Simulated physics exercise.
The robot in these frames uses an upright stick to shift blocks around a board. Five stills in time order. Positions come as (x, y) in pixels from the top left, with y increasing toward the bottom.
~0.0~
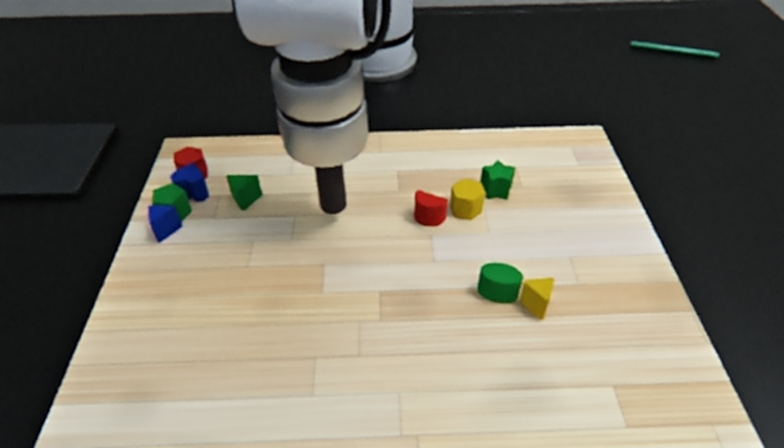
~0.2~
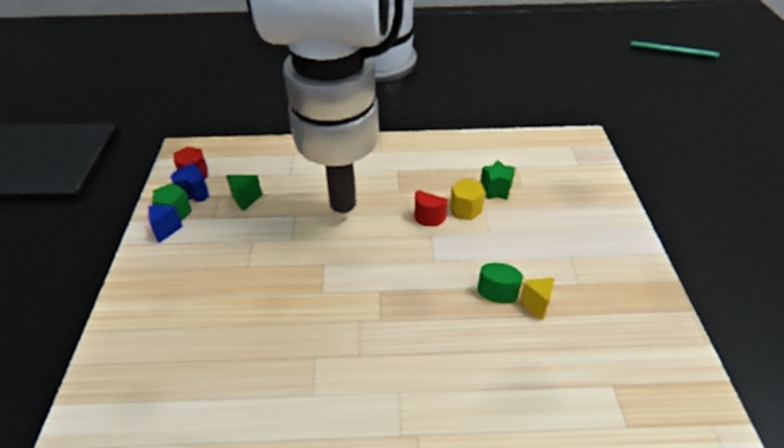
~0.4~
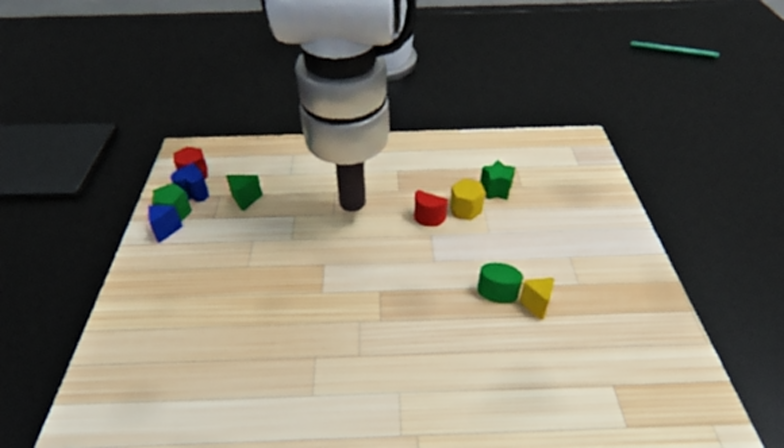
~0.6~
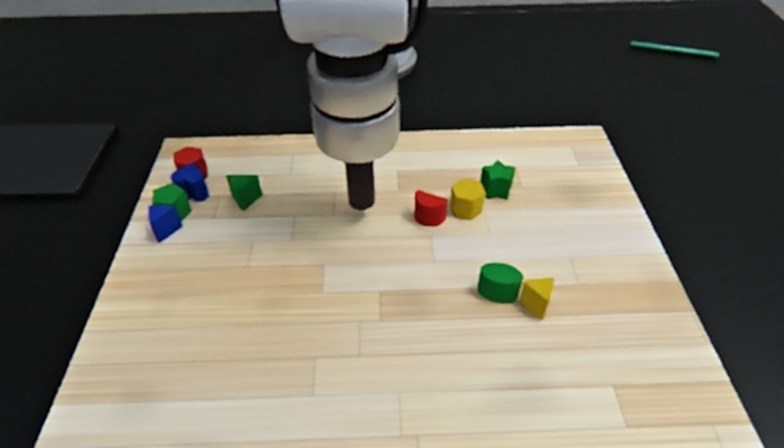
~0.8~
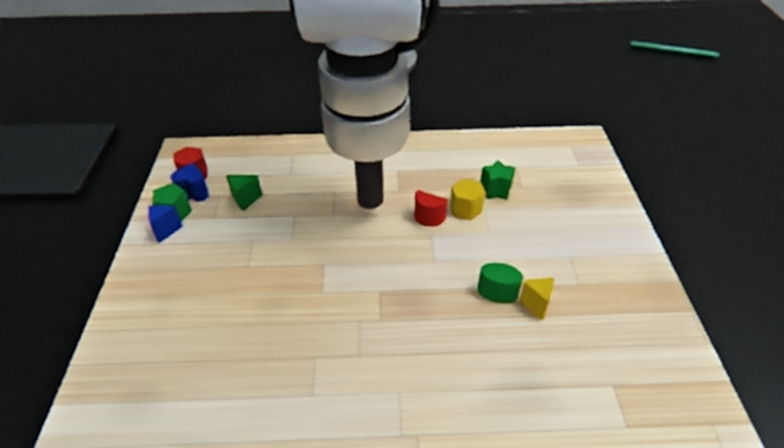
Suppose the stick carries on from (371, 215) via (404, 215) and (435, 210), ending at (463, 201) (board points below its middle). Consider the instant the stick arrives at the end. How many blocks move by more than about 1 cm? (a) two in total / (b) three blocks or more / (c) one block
I'll go with a - two in total.
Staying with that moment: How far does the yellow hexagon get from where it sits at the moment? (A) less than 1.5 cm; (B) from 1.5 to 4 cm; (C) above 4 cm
That would be B.
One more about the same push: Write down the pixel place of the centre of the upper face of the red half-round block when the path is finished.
At roughly (466, 203).
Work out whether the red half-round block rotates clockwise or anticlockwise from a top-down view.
From above, the turn goes clockwise.
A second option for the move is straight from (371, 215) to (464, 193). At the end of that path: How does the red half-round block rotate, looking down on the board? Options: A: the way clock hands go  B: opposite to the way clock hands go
The correct letter is A.
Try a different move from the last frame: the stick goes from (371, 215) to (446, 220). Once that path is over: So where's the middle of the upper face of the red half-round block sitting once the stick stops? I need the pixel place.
Close to (475, 206).
The first path, step by step. One third of the way, stick at (404, 201); red half-round block at (432, 198).
Two thirds of the way, stick at (436, 196); red half-round block at (458, 202), turned 40° clockwise; yellow hexagon at (475, 188).
At the end, stick at (465, 188); red half-round block at (466, 203), turned 60° clockwise; yellow hexagon at (495, 189), turned 15° clockwise; green star at (503, 168), turned 15° anticlockwise.
